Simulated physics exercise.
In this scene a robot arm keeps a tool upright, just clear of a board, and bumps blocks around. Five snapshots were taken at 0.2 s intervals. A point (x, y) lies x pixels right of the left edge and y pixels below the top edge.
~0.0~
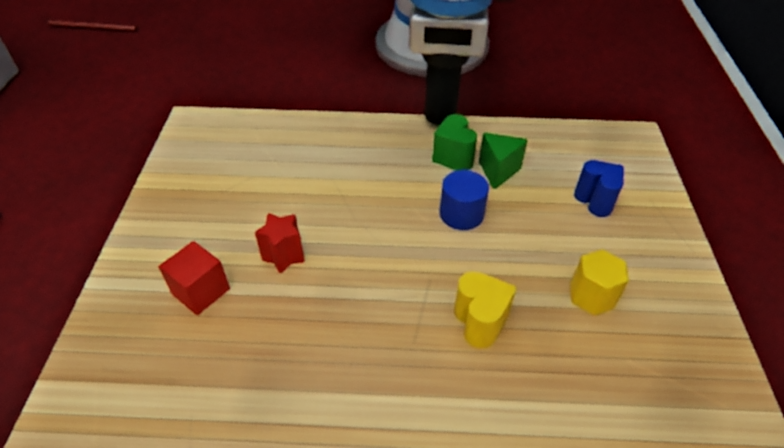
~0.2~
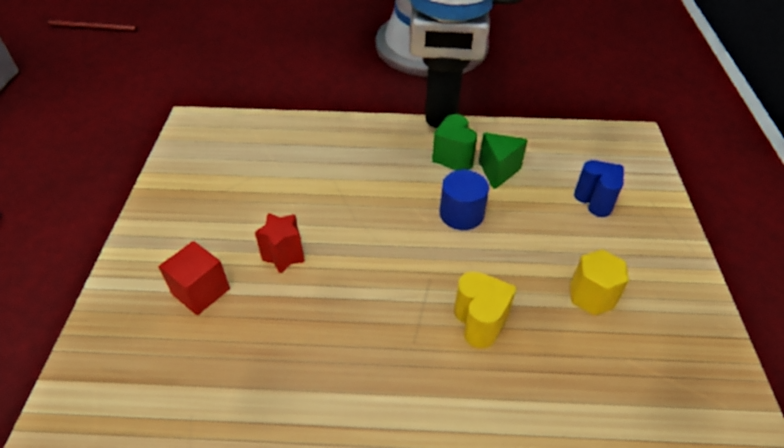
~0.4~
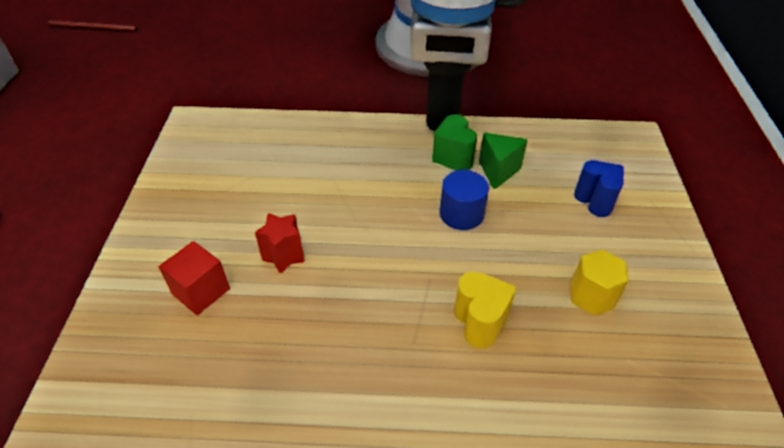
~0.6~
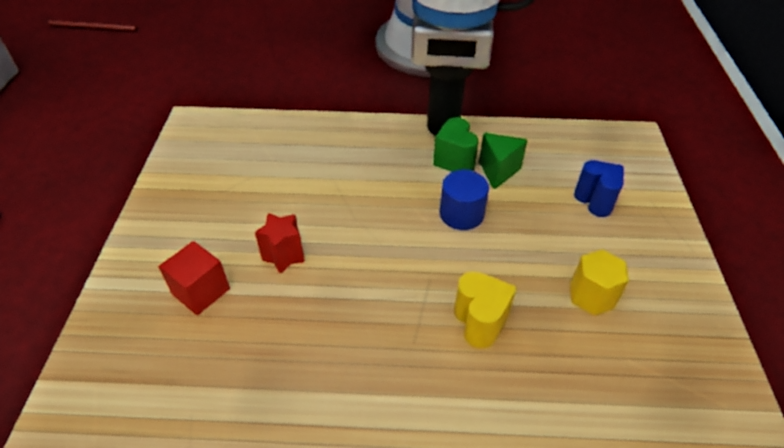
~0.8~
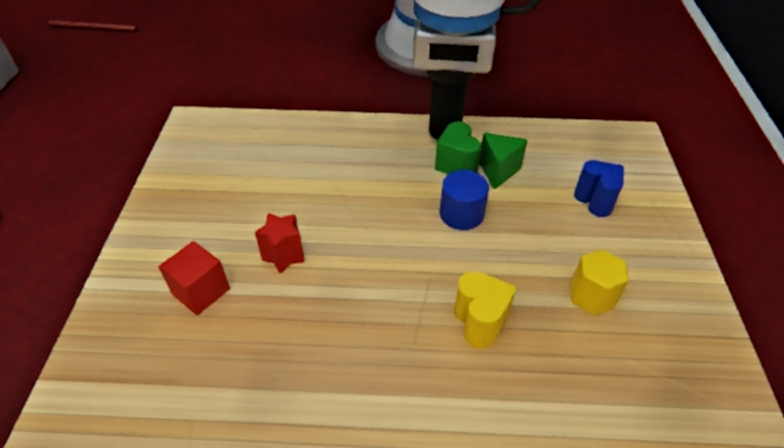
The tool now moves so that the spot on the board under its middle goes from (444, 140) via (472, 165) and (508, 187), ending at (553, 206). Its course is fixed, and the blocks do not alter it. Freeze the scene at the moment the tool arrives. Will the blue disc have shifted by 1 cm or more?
Yes
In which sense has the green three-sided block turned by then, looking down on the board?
It rotates counterclockwise.
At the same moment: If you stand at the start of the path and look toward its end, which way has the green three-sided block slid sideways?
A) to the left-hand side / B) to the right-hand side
A: To the left-hand side.
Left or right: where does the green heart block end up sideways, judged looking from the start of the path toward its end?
Right.
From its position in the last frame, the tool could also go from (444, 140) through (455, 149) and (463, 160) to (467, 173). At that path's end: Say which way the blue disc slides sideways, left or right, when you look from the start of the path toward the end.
Seen from start to end, it moves right.
On the path given first. One third of the way, tool at (473, 156); green heart block at (475, 162), turned 40° clockwise; blue disc at (464, 195); green three-sided block at (516, 150).
Two thirds of the way, tool at (510, 179); green heart block at (491, 177), turned 95° clockwise; blue disc at (459, 202); green three-sided block at (560, 167), turned 30° anticlockwise.
At the end, tool at (556, 198); green heart block at (491, 177), turned 95° clockwise; blue disc at (459, 202); green three-sided block at (603, 173), turned 75° anticlockwise; blue heart block at (634, 169).
